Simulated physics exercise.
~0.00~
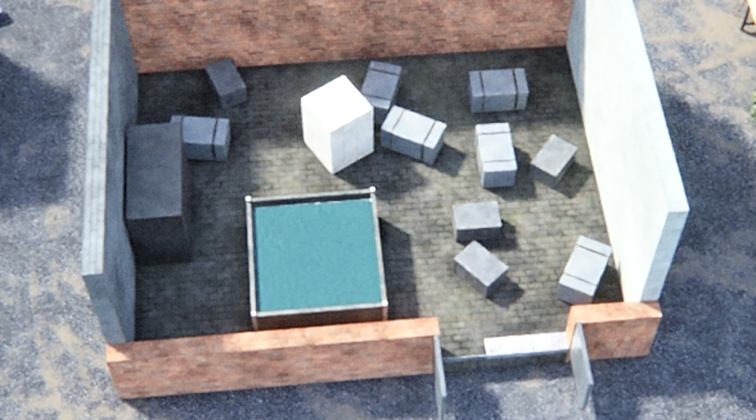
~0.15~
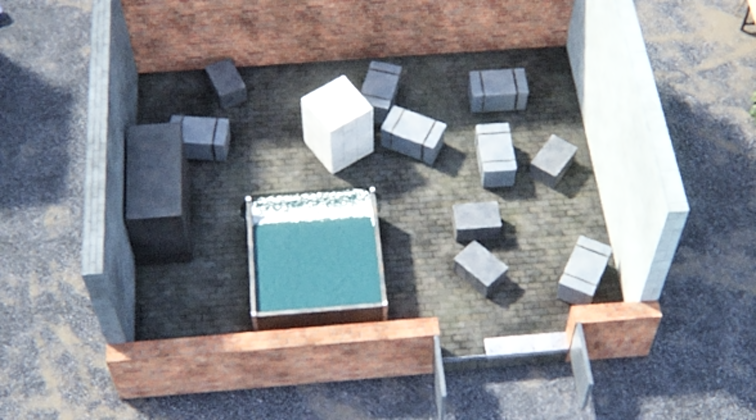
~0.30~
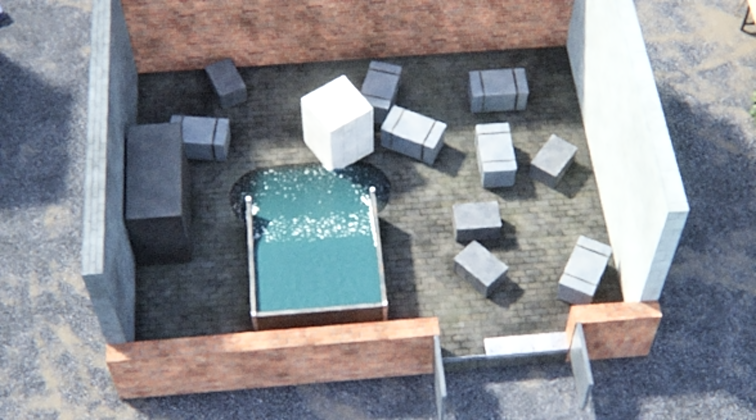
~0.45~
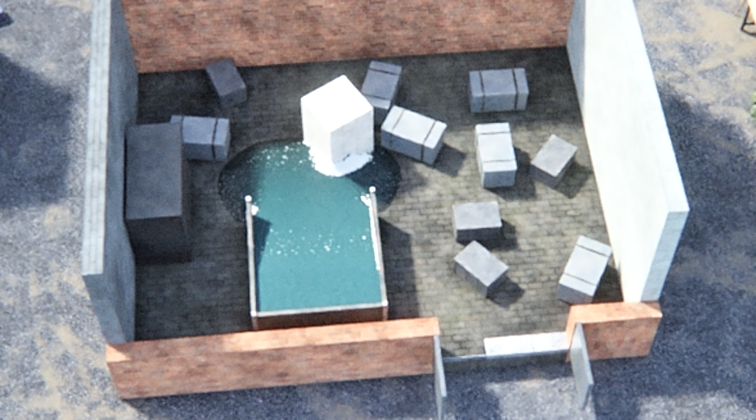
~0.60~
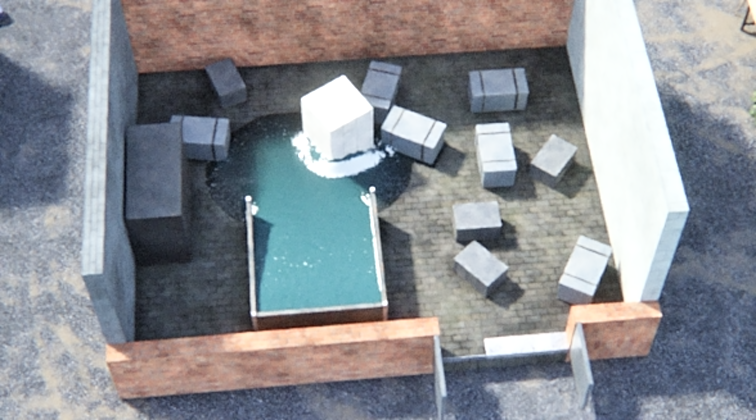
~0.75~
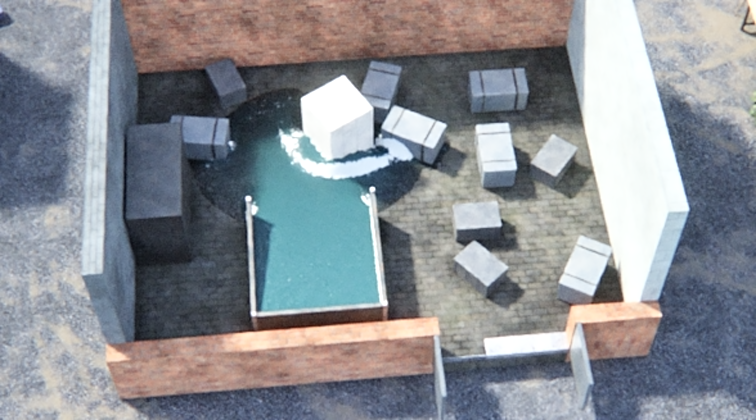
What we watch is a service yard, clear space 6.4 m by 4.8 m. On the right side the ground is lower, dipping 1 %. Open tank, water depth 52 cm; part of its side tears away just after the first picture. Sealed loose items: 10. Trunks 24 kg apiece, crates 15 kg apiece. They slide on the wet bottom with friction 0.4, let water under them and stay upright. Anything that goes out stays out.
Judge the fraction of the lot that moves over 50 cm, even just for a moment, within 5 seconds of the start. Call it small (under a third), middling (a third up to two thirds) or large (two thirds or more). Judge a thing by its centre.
The fraction is middling.
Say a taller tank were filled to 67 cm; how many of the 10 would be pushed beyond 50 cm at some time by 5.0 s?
Then it comes to 7.
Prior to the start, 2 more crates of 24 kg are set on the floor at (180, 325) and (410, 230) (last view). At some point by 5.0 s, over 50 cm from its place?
In order: Within it, within it.
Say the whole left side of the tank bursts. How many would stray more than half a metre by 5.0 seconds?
Then the count would be 2.
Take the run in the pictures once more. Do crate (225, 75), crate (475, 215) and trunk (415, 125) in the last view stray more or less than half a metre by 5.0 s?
Beyond the mark, within the mark, beyond the mark.
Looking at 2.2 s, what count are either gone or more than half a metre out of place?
I get 3.
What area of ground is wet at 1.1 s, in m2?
I'd estimate close to 9.0 m2.
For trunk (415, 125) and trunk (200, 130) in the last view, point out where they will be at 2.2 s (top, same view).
They end up about (474, 74) and (165, 104) in the last view.
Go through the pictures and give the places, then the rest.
In the first picture, a trunk at (413, 127) rests on the ground; a trunk at (379, 84) rests on the ground; 2.9 m2 under water; 0 of 10 have shifted.
In the second picture, a trunk at (413, 127) rests on the ground; a trunk at (379, 84), on the bottom; water covers 3.7 m2; 0 of 10 have shifted.
In the third picture, a trunk at (413, 127), on the bottom; a trunk at (379, 84) rests on the ground; water covers 4.6 m2; 0 of 10 have shifted.
In the fourth picture, a trunk at (413, 127) rests on the ground; a trunk at (379, 84), on the bottom; 5.4 m2 under water; 0 of 10 have shifted.
In the fifth picture, a trunk at (413, 127), on the bottom; a trunk at (379, 84), on the bottom; water covers 6.3 m2; 0 of 10 have shifted.
In the sixth picture, a trunk at (413, 127), on the bottom; a trunk at (379, 84) rests on the ground; water covers 7.1 m2; 0 of 10 have shifted.
After 1.1 s 0 of 10 are over 50 cm from their spots; 0 afloat.
After 2.2 s 3 of 10 are over 50 cm from their spots; 2 afloat.
After 3.5 s 4 of 10 are over 50 cm from their spots; 2 afloat.
After 5.0 s 6 of 10 are over 50 cm from their spots, and 6 have been at some point; 4 afloat.
